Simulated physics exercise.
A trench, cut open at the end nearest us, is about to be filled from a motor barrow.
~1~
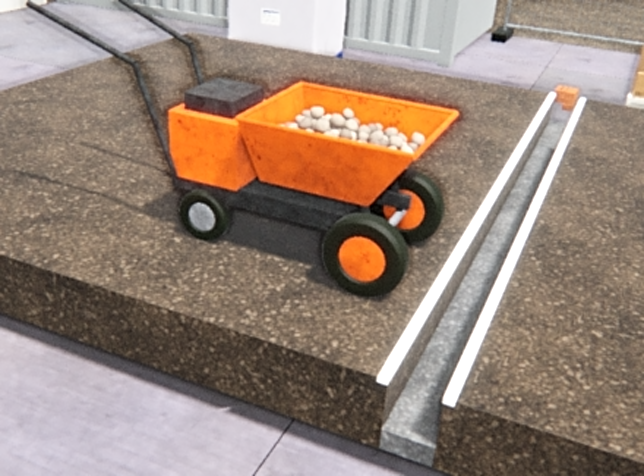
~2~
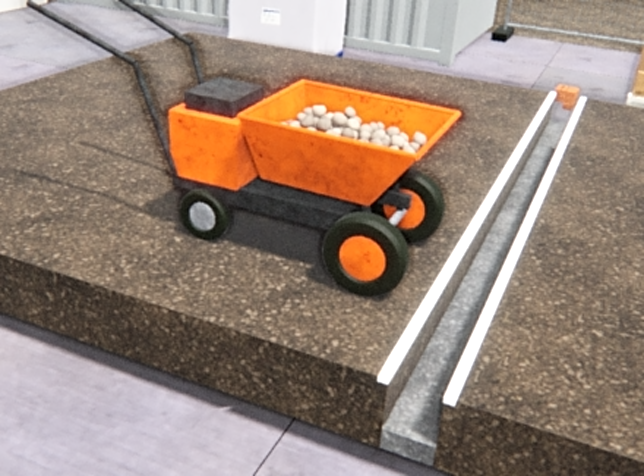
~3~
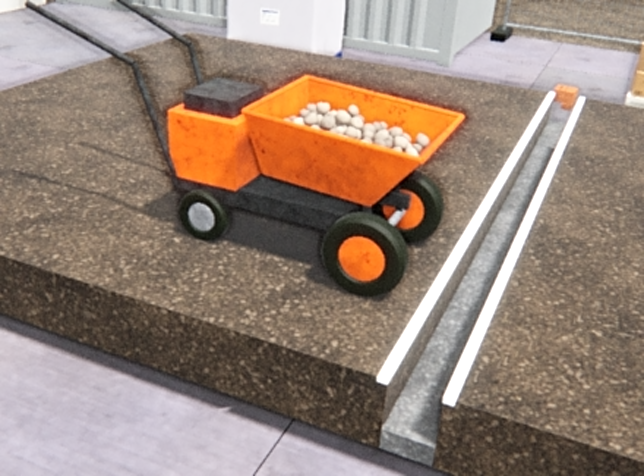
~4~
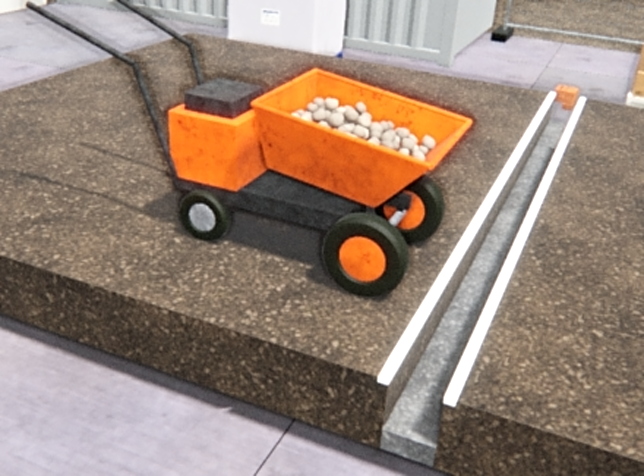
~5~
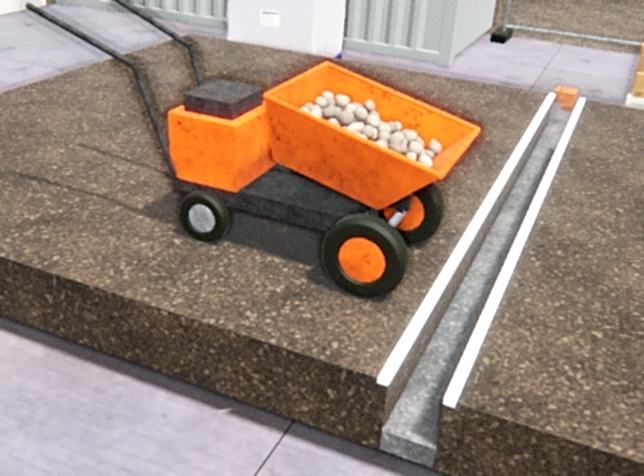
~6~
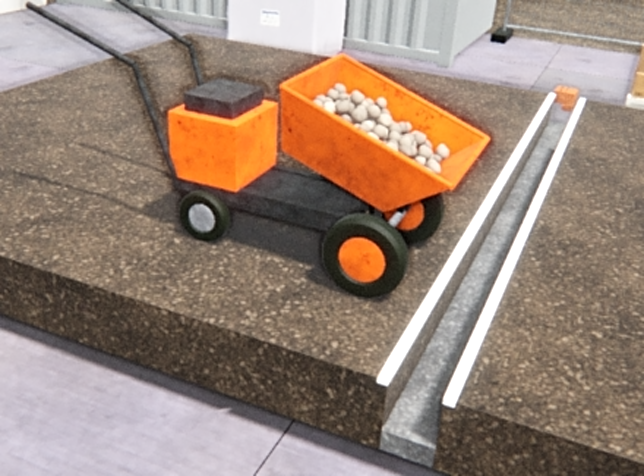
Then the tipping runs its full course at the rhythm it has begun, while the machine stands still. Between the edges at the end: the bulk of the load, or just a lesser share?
Falls short of half.
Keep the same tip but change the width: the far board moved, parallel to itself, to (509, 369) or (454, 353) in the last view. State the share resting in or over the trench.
The first try comes to close to 70 per cent, the next to 0 per cent.
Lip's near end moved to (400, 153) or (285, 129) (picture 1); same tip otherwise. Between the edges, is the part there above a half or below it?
In the first case a smaller fraction; in the second case a smaller fraction.
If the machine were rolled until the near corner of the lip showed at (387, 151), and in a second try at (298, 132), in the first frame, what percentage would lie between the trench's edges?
The first gives close to 60 per cent and the second 30 per cent.
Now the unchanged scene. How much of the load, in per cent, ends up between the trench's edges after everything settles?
Result: Around 5 in a hundred.
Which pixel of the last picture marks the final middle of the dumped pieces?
Near (537, 301), more or less.
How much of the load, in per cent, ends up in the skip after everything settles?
I reckon some 20 percent.
Shortly afterwards, skip tipped steeply; the whole lot in the skip.
Next, skip tipped steeply; the bulk in the skip; a little beyond it; only a few falling.
Some moments later, skip tipped right over; near a third in the skip; only a few in or heaped over the trench; near two thirds beyond it.
In the end, skip tipped right over; near a quarter in the skip; a little in or heaped over the trench; the bulk beyond it.
